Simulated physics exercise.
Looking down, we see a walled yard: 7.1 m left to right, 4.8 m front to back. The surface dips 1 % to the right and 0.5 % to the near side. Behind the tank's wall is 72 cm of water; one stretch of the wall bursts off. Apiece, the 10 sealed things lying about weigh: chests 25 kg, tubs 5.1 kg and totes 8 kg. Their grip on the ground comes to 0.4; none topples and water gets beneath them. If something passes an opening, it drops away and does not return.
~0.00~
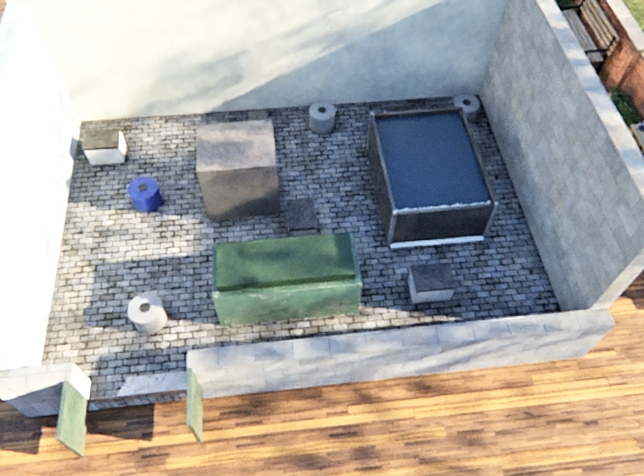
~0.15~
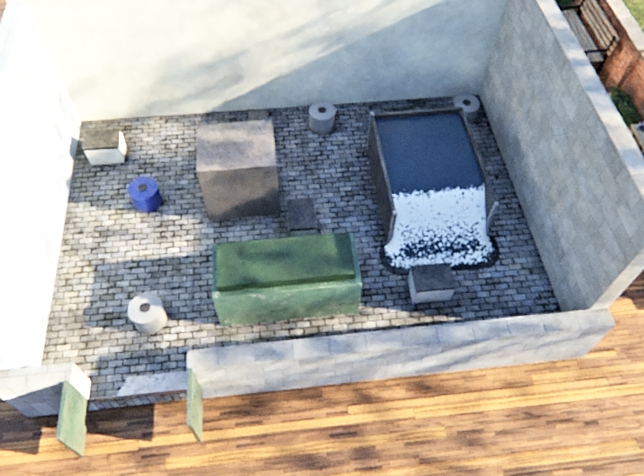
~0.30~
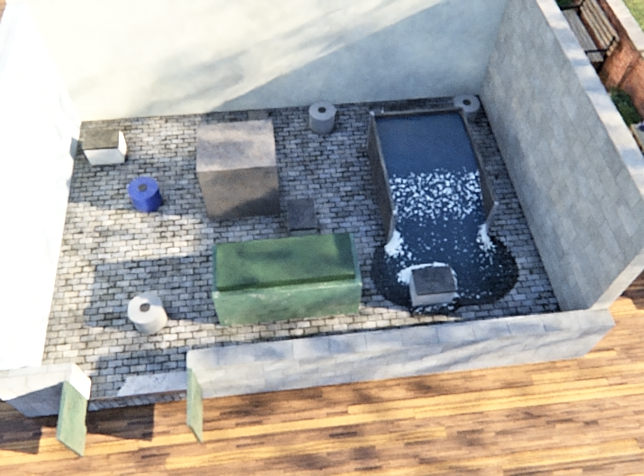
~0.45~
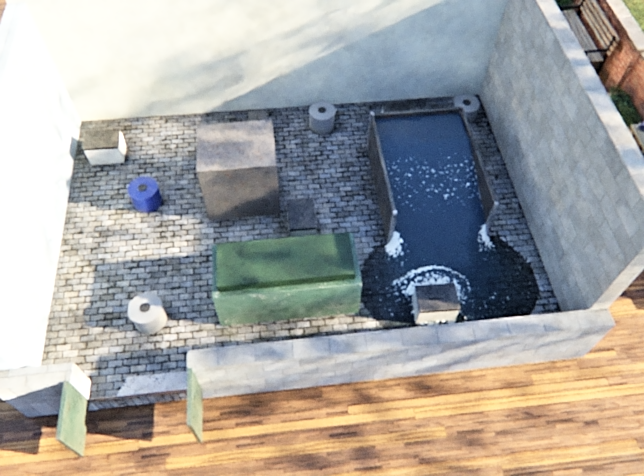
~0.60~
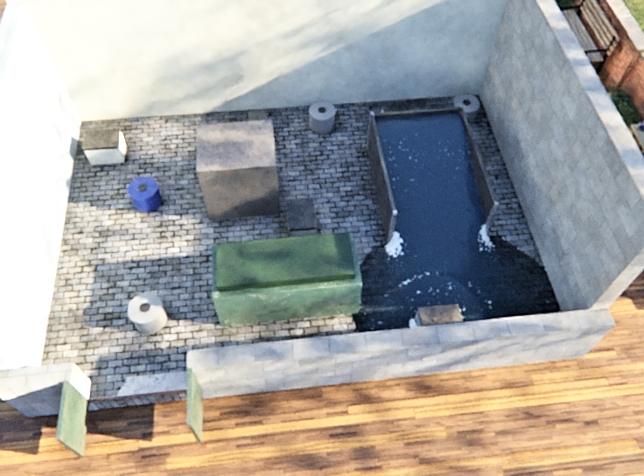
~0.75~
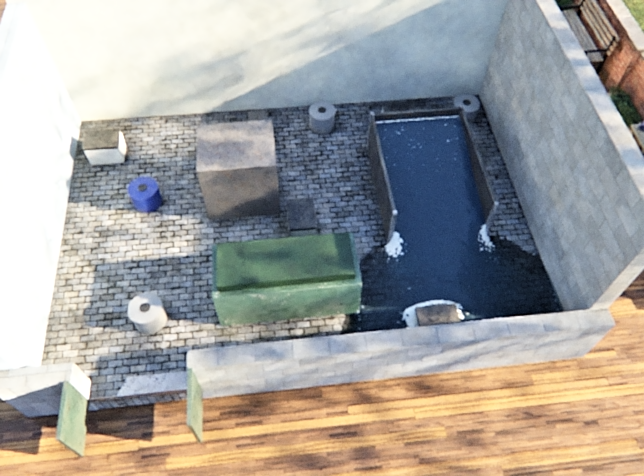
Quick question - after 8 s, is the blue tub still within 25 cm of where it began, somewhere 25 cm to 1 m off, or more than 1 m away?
Short shift.
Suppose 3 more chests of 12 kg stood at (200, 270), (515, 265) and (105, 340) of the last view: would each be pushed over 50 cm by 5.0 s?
Taking them in the order given: Falls short, exceeds it and exceeds it.
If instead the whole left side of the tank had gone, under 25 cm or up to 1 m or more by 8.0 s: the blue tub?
Note: Blue tub swept well away.
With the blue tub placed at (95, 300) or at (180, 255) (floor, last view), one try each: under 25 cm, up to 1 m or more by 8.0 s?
In that order: It goes a long way; it hardly budges.
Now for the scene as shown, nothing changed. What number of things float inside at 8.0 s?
Count: 6.
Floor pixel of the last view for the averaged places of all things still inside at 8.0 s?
Mean floor pixel: About (231, 171).
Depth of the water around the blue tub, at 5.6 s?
I'd say around 2 cm.
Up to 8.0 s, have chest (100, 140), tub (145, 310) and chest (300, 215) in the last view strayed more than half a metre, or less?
The first never reached the threshold, the second topped the threshold, and the third never reached the threshold.
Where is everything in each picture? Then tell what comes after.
The first picture shows the blue tub at (143, 188) rests on the ground; 2.7 m2 under water; 0 of 10 have shifted.
The second picture shows the blue tub at (143, 188), on the bottom; water covers 3.5 m2; 1 of 10 have shifted.
The third picture shows the blue tub at (143, 188) rests on the ground; water covers 4.5 m2; 1 of 10 have shifted.
The fourth picture shows the blue tub at (143, 188) rests on the ground; 5.9 m2 under water; 2 of 10 have shifted.
The fifth picture shows the blue tub at (143, 188), on the bottom; 6.9 m2 under water; 2 of 10 have shifted.
The sixth picture shows the blue tub at (143, 188), on the bottom; 7.3 m2 under water; 2 of 10 have shifted.
After 1.6 s the blue tub is near (143, 188), 0.0 m from its start, aground; 0 of 10 are out; 1 afloat.
After 3.6 s the blue tub is near (143, 188), 0.0 m from its start, aground; 0 of 10 are out; 1 afloat.
After 5.6 s the blue tub is near (163, 172), 0.4 m from its start, aground; 0 of 10 are out; 3 afloat.
After 8.0 s the blue tub is near (178, 175), 0.6 m from its start, afloat; 0 of 10 are out; 6 afloat.
